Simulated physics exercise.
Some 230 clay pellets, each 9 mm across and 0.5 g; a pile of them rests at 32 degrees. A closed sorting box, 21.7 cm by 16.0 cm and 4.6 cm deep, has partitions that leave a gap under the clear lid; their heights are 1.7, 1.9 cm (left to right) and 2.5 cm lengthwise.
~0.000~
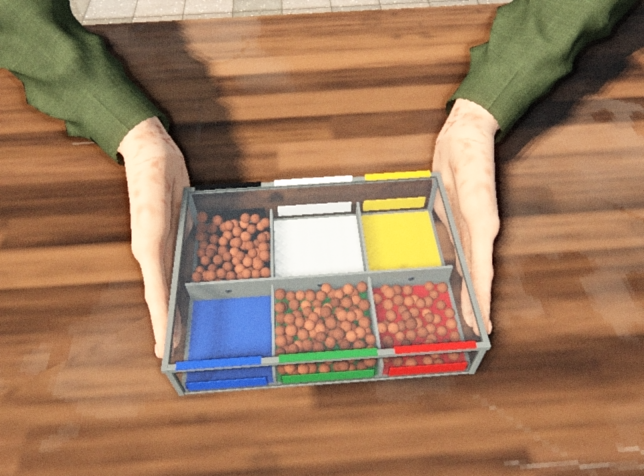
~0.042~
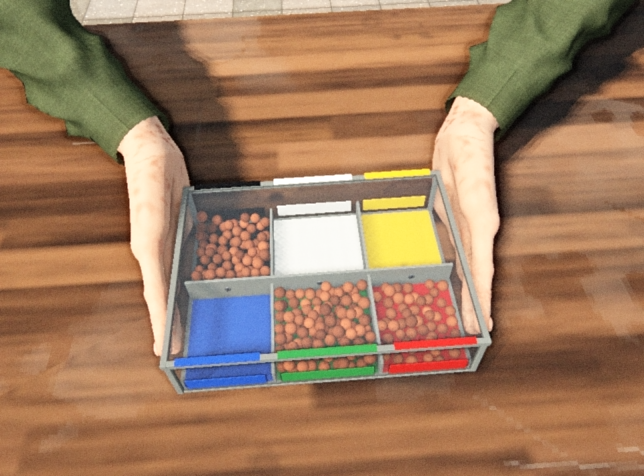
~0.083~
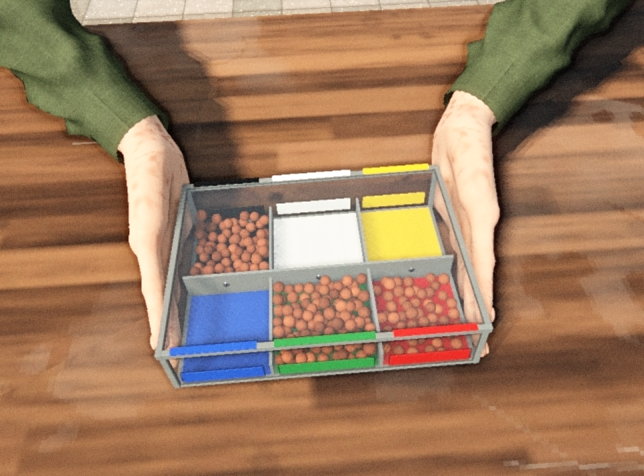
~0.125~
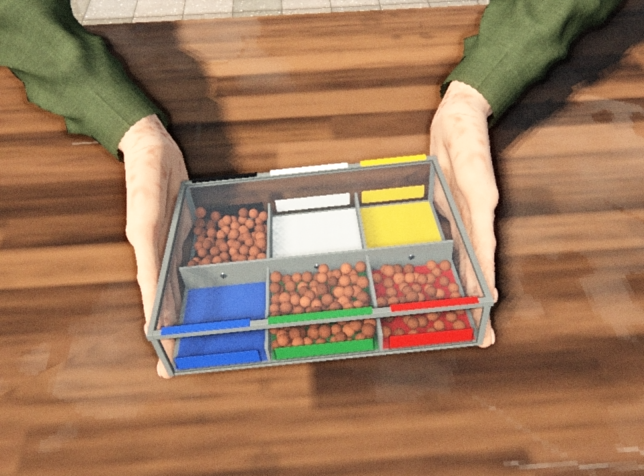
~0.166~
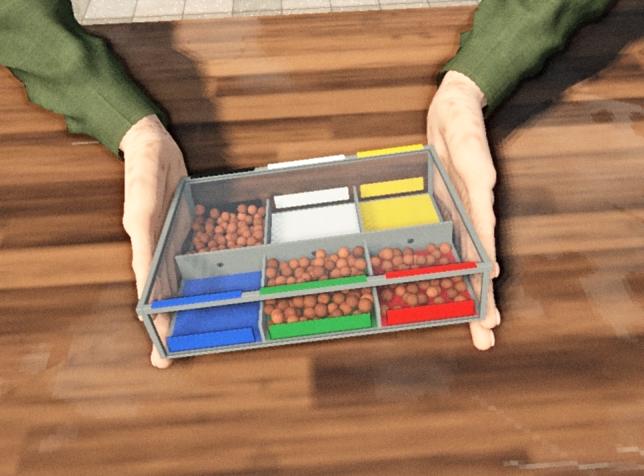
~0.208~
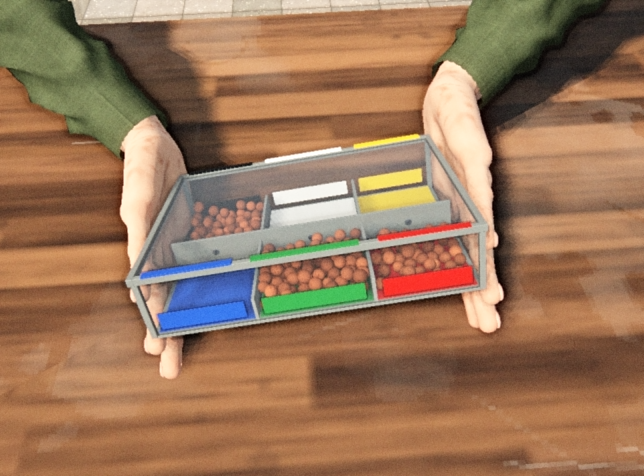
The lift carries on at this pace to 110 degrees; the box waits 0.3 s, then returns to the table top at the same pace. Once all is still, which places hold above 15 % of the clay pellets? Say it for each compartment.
Red: Under, blue: Under, green: Under, yellow: Under, white: Over, black: Over.
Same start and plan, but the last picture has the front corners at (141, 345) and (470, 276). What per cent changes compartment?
It would be near 65 per cent.
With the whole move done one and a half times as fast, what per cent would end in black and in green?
Then: Black 55, green 0.
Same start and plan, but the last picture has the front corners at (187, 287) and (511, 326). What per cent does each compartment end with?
Red 40; blue 0; green 0; yellow 60; white 0; black 0.
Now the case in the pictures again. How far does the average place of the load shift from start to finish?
About 8.0 cm.
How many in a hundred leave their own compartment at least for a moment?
Some 70 per cent.
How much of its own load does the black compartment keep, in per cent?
Some 100 per cent.
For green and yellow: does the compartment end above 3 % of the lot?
Green no, yellow yes.
After 0.97 s, tilt 110 degrees; yellow 10 %, white 35 %, black 50 %.
After 1.47 s, tilt 59 degrees; yellow 10 %, white 35 %, black 55 %.
Then, at 2.05 s, tilt 0 degrees; yellow 10 %, white 35 %, black 55 %.
At rest (2.6 s), red 0 %, blue 0 %, green 0 %, yellow 10 %, white 35 %, black 55 %.
